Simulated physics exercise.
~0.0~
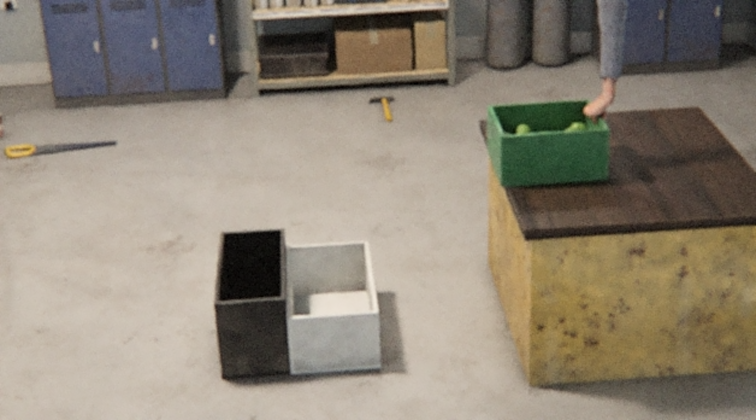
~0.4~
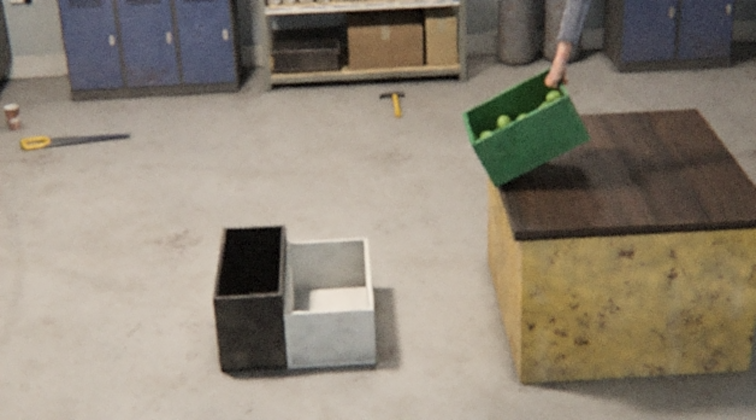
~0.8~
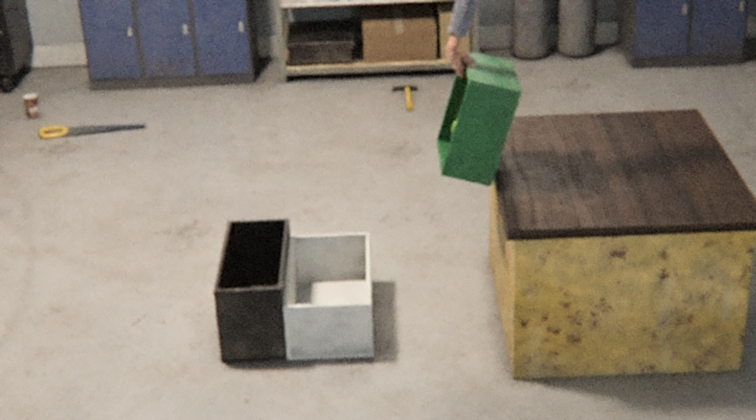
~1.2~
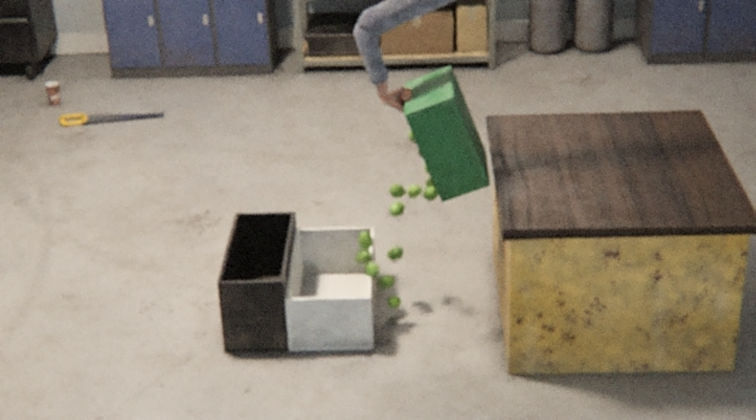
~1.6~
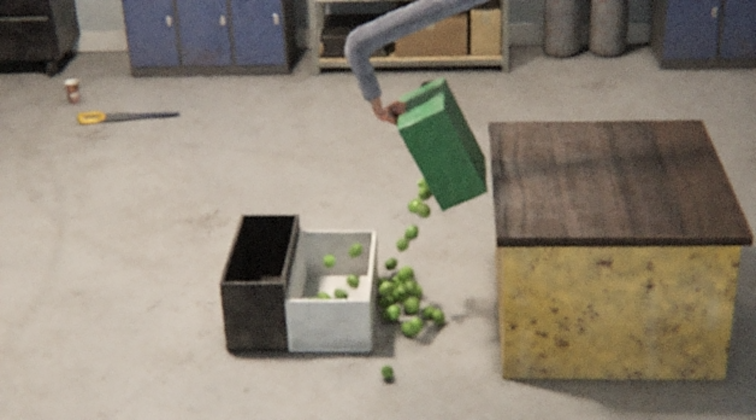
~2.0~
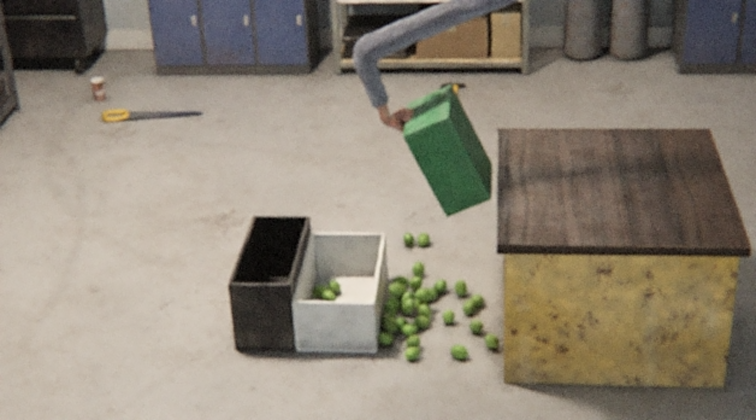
A hand tips a green crate, spilling most limes onto the floor beside the white box.
